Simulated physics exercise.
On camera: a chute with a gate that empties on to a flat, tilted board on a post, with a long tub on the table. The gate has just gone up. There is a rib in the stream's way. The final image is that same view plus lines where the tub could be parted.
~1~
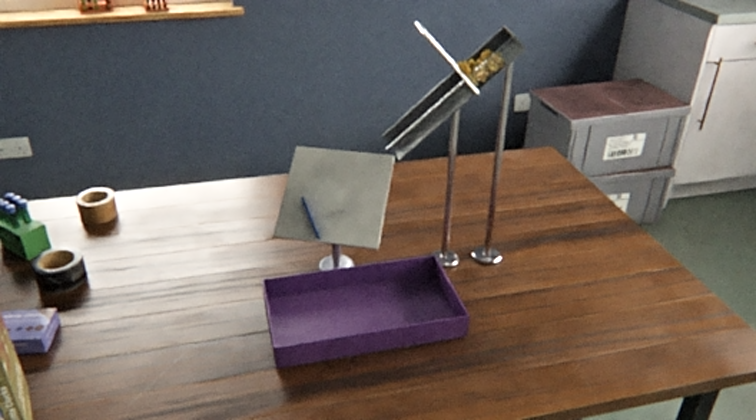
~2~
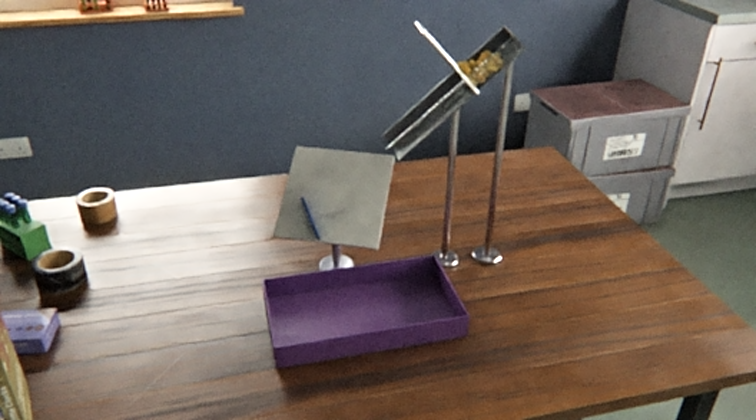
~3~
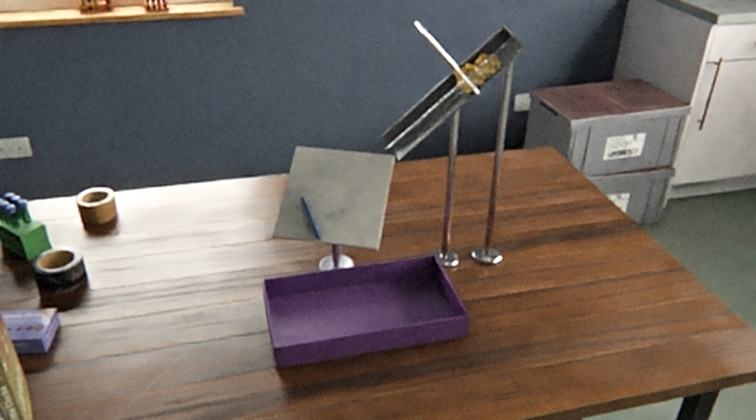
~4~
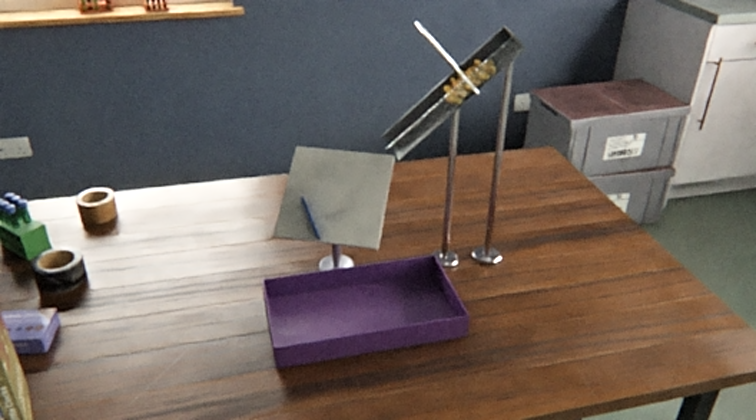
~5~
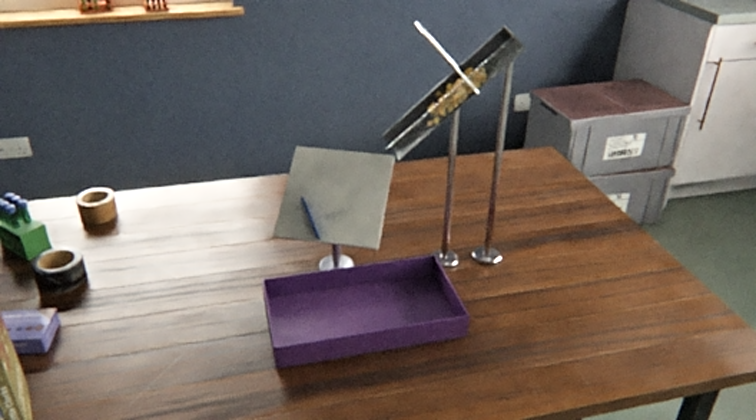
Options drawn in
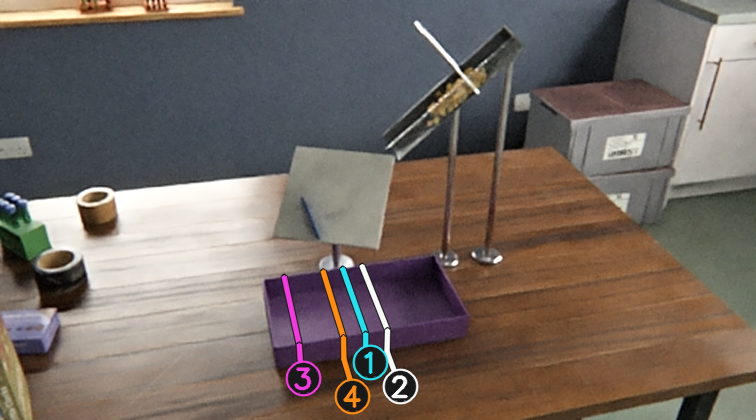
A wooden table beside a dark blue wall, with grey storage boxes and a pale cabinet at right, is seen from slightly above by a still camera. A steep metal chute on two posts holds golden-brown pieces above a tilted grey board with a blue rib, behind a long purple tub, with tape rolls at left. The pieces slide down and leftward along the chute, stretching out, while everything else stays still.
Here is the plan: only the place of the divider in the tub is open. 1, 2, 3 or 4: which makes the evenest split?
Line 4 does it best.
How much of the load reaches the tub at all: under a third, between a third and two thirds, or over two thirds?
Over two thirds.
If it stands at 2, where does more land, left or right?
Left.
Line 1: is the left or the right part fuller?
The left side.
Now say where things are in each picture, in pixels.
Load behind the gate near (483, 66), puffed corn balls; lip of the chute near (397, 154), sloping fairly steeply, in the first picture.
Middle of the board near (335, 195), tilted fairly steeply; middle of its low edge near (324, 242); of its high edge near (345, 151), in the second picture.
Front corners of the tub near (275, 347) and (469, 316), empty; front of the load near (464, 88), in the third picture.
Middle of the load near (470, 78); its front near (449, 99), close to a quarter of the way to the lip; rib from (302, 197) to (318, 235), in the fourth picture.
Middle of the load near (460, 89); its front near (430, 123), close to half of the way to the lip, in the fifth picture.
On the marked copy, line 1 crosses the front rim at (365, 333); line 2 crosses the front rim at (387, 329); line 3 crosses the front rim at (299, 343); line 4 crosses the front rim at (343, 336).
With 1, of what is caught, all but a few on the left of the divider, only a few on the right.
With 2, of what is caught, the whole lot on the left of the divider, none at all on the right.
With 3, of what is caught, only a few on the left of the divider, all but a few on the right.
With 4, of what is caught, close to half on the left of the divider, close to half on the right.
